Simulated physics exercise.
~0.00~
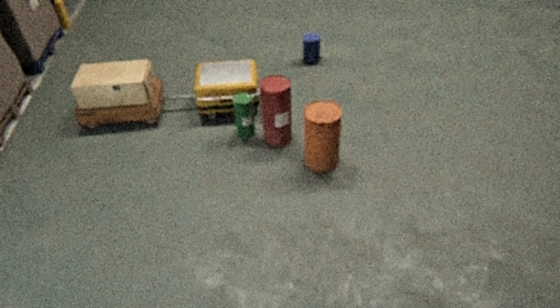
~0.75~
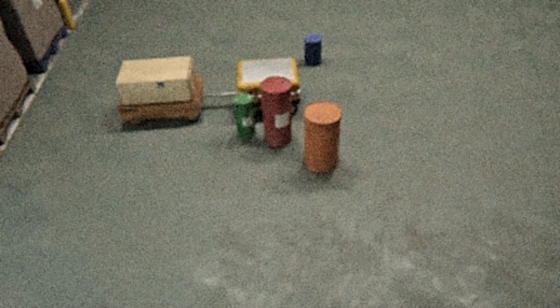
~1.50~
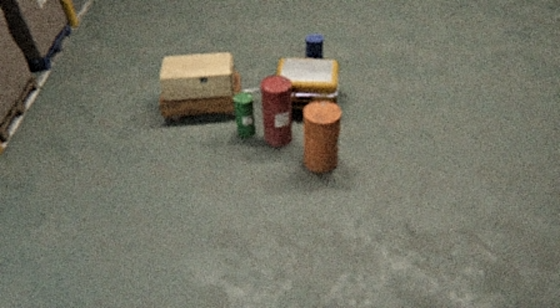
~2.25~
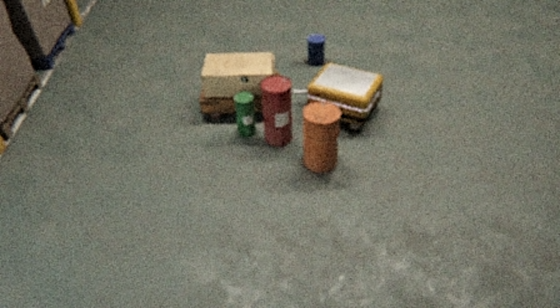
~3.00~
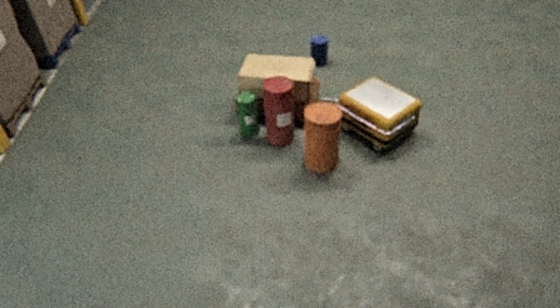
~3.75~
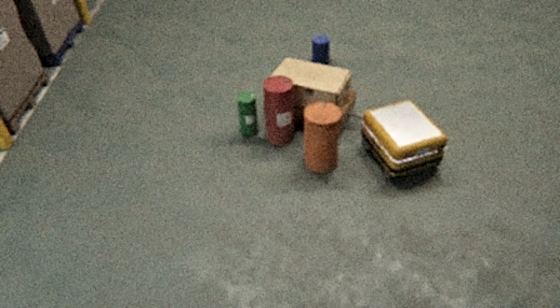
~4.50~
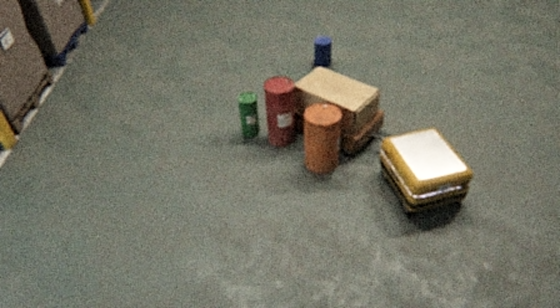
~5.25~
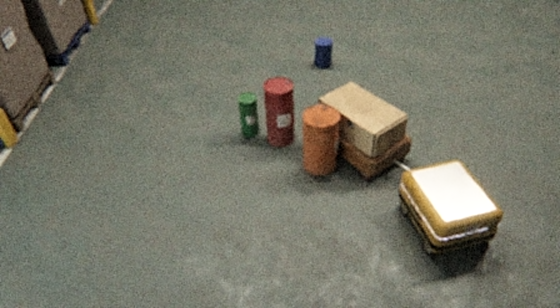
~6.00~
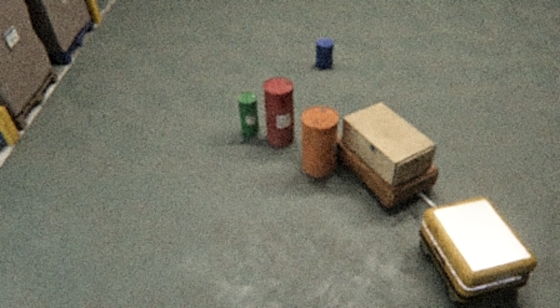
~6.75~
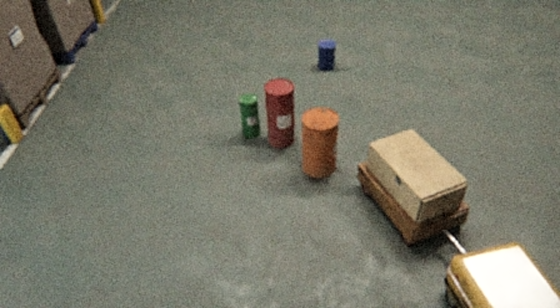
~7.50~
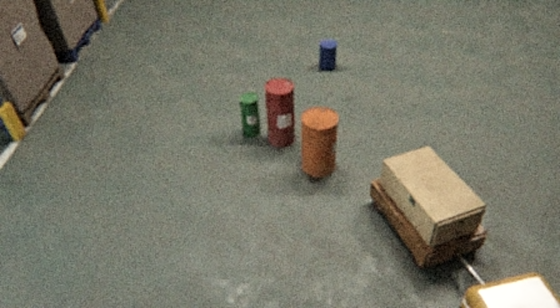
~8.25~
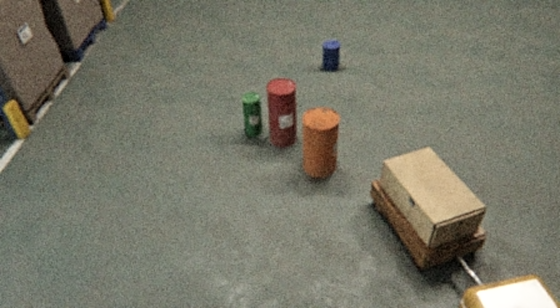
A yellow tug towing a boxed cart passes behind standing drums, curves toward the viewer and stops at lower right.
